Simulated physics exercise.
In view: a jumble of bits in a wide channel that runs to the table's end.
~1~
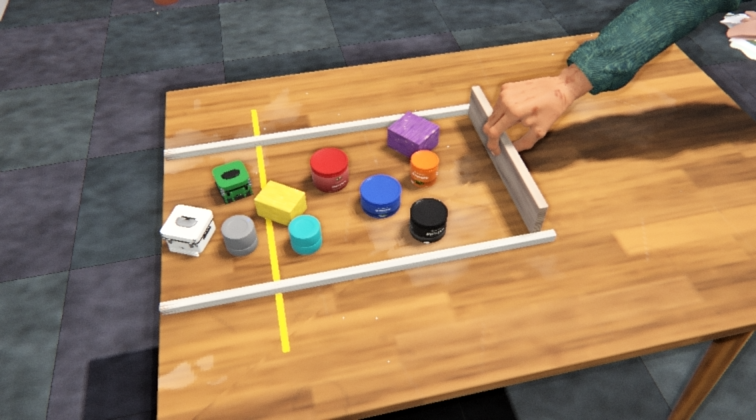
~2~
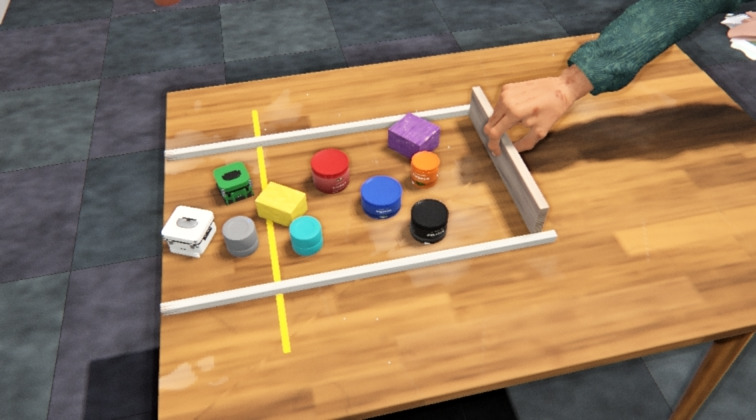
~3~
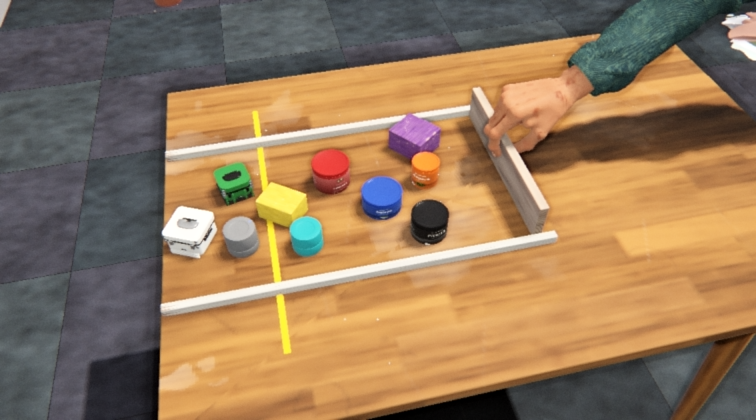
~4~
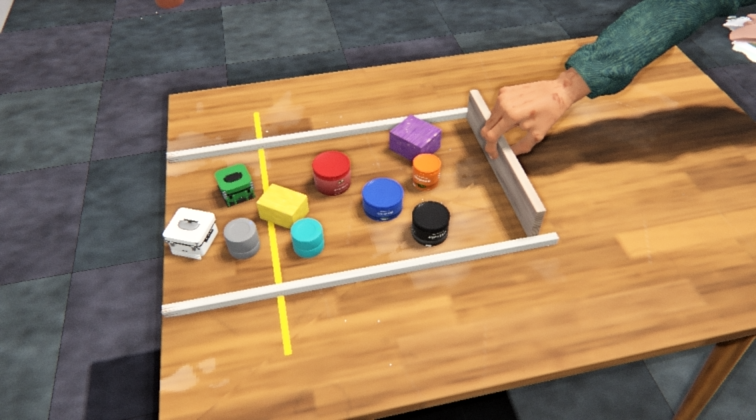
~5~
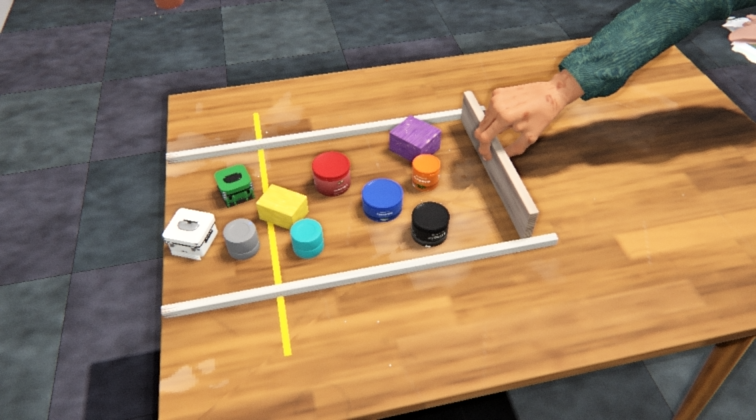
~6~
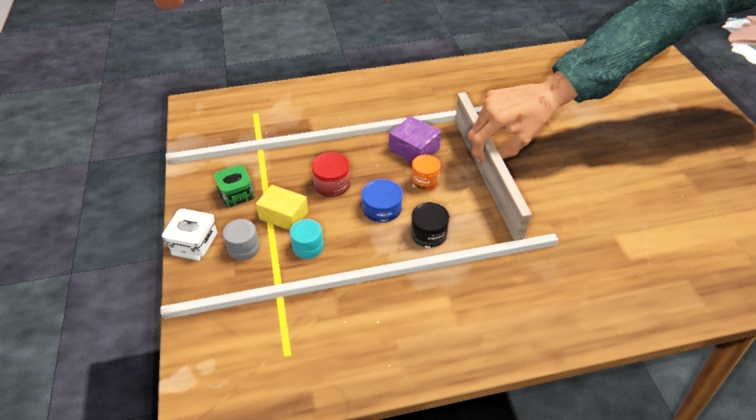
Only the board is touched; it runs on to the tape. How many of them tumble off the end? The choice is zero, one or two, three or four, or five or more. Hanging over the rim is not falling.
In the end the number that fall off is zero.
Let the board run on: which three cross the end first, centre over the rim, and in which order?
Earliest first: The white case, the grey lid, the green case.
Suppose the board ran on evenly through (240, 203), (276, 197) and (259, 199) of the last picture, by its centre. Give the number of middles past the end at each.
The counts: 1, 0 and 0.
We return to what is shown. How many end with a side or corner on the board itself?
That makes 4.
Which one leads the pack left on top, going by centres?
That is the white case.
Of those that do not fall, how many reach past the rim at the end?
Overhanging: 1.
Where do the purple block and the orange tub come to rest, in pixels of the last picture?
The purple block at (243, 157), the orange tub at (253, 202).
Early on, none off yet; white case at rest near (191, 234); green case at rest near (235, 186); grey lid at rest near (242, 240).
Finally, the number that fall off is zero.
